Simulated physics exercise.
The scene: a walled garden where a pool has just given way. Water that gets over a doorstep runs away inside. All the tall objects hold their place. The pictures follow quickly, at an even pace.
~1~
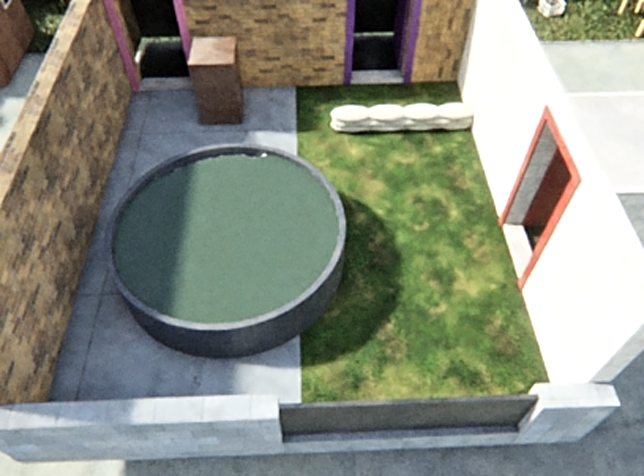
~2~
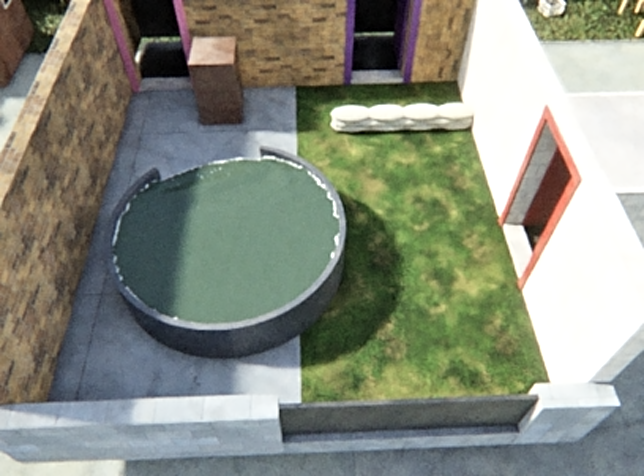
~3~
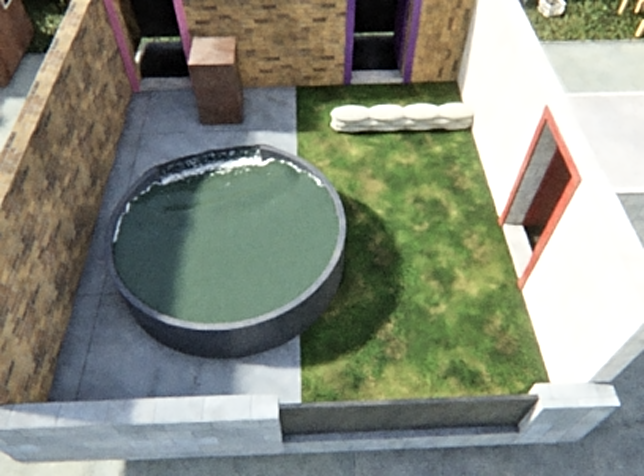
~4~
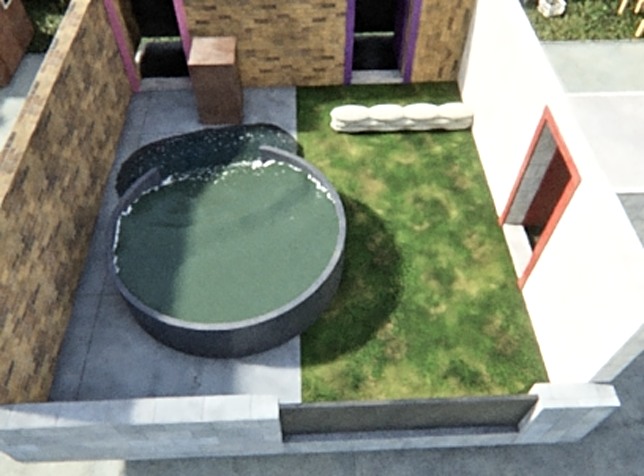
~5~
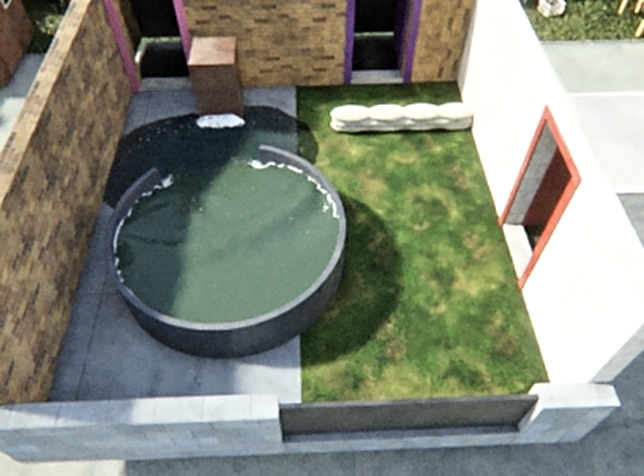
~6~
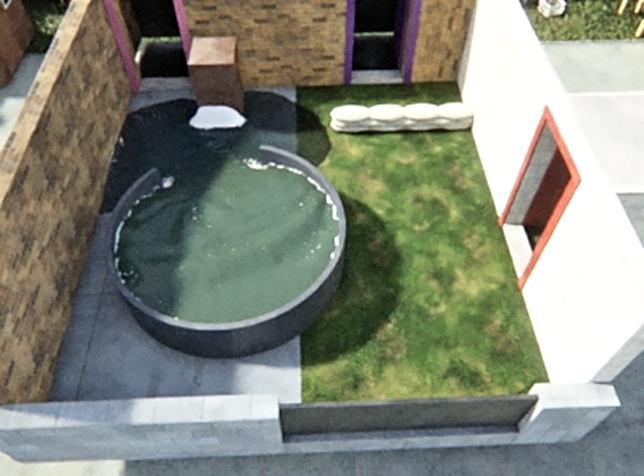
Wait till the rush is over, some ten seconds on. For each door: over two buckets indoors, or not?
One by one: The red door admits no more than that; the pink door lets in a lot; the purple door lets in a lot.
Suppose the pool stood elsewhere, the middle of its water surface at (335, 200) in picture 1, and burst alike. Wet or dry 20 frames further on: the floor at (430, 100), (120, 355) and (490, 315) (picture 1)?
In turn: Under water, clear, free of water.
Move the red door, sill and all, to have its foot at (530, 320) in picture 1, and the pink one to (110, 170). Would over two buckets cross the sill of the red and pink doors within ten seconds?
Then: Red keeps below it; pink is over.
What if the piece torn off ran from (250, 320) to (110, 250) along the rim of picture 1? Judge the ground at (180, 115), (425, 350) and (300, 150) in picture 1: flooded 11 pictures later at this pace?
In that order: Clear, awash, dry.
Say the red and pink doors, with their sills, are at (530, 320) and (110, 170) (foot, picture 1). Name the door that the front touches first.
That is the pink-painted one.
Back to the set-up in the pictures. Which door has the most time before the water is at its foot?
That is the red one.
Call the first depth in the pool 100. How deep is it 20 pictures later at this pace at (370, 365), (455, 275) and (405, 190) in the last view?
About 0, 0 and 0 per cent.
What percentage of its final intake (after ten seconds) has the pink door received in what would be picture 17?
Near 20 in a hundred.
A moment on, water covers 30 % of the floor; the red door not reached, the pink door over two buckets in, the purple door not reached.
Next, water covers 35 % of the floor; the red door not reached, the pink door far over two buckets in, the purple door wet at the sill, nothing in.
Then, water covers 45 % of the floor; the red door not reached, the pink door far over two buckets in, the purple door under two buckets in.
Later, water covers 65 % of the floor; the red door not reached, the pink door far over two buckets in, the purple door over two buckets in.
In the end, water covers 95 % of the floor; the red door wet at the sill, nothing in, the pink door far over two buckets in, the purple door far over two buckets in.
